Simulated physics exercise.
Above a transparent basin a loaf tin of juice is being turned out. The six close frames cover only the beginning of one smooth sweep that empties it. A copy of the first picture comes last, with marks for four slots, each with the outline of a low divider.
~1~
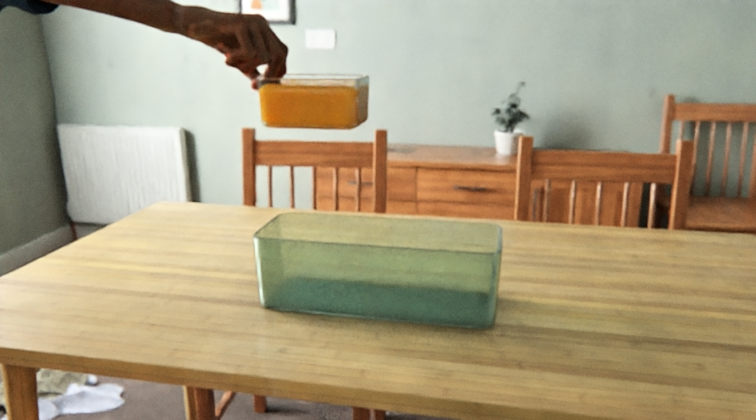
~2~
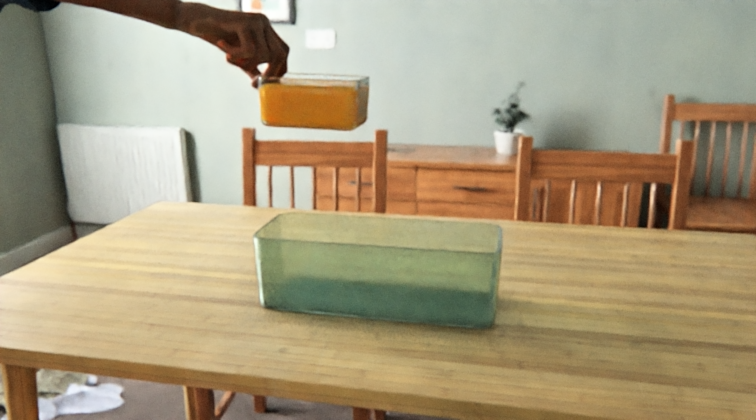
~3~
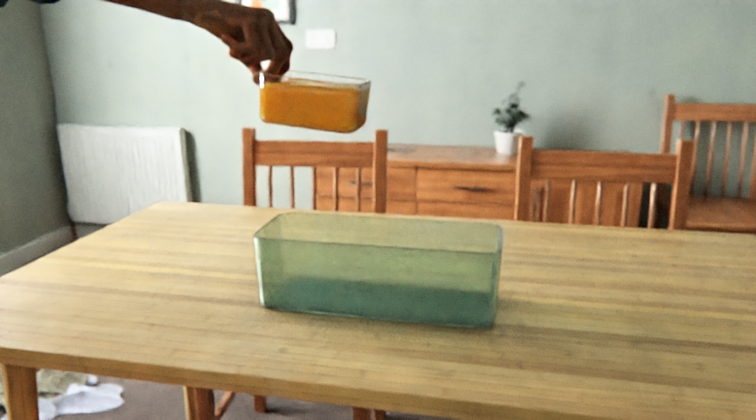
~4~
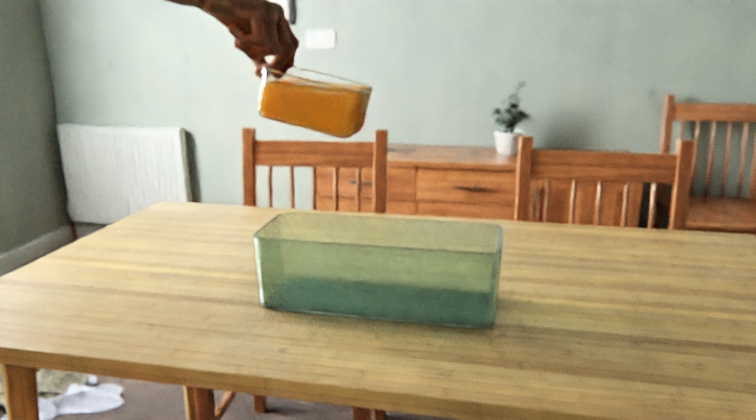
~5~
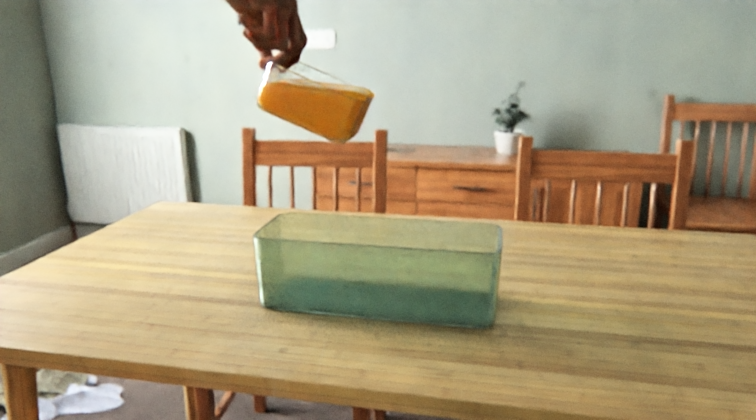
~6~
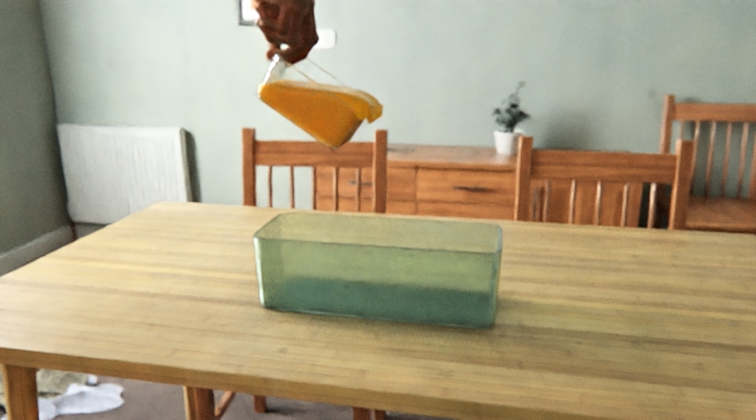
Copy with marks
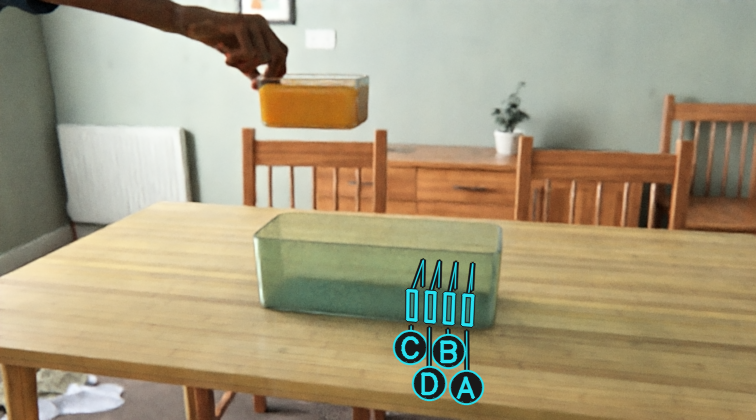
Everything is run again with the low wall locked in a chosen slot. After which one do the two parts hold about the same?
C works best here.
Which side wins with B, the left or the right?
The left one.
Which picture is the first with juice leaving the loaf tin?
In picture 5.
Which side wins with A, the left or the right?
More ends on the left.
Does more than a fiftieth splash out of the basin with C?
Yes.
In cyan, A at (466, 331); B at (447, 329); C at (411, 326); D at (429, 327).
If A is chosen, about 85 % ends left of the wall and 6 % right of it; 10 % is lost outside.
If B is chosen, about 85 % ends left of the wall and 7 % right of it; 9 % is lost outside.
If C is chosen, about 51 % ends left of the wall and 40 % right of it; 9 % is lost outside.
If D is chosen, about 76 % ends left of the wall and 13 % right of it; 11 % is lost outside.
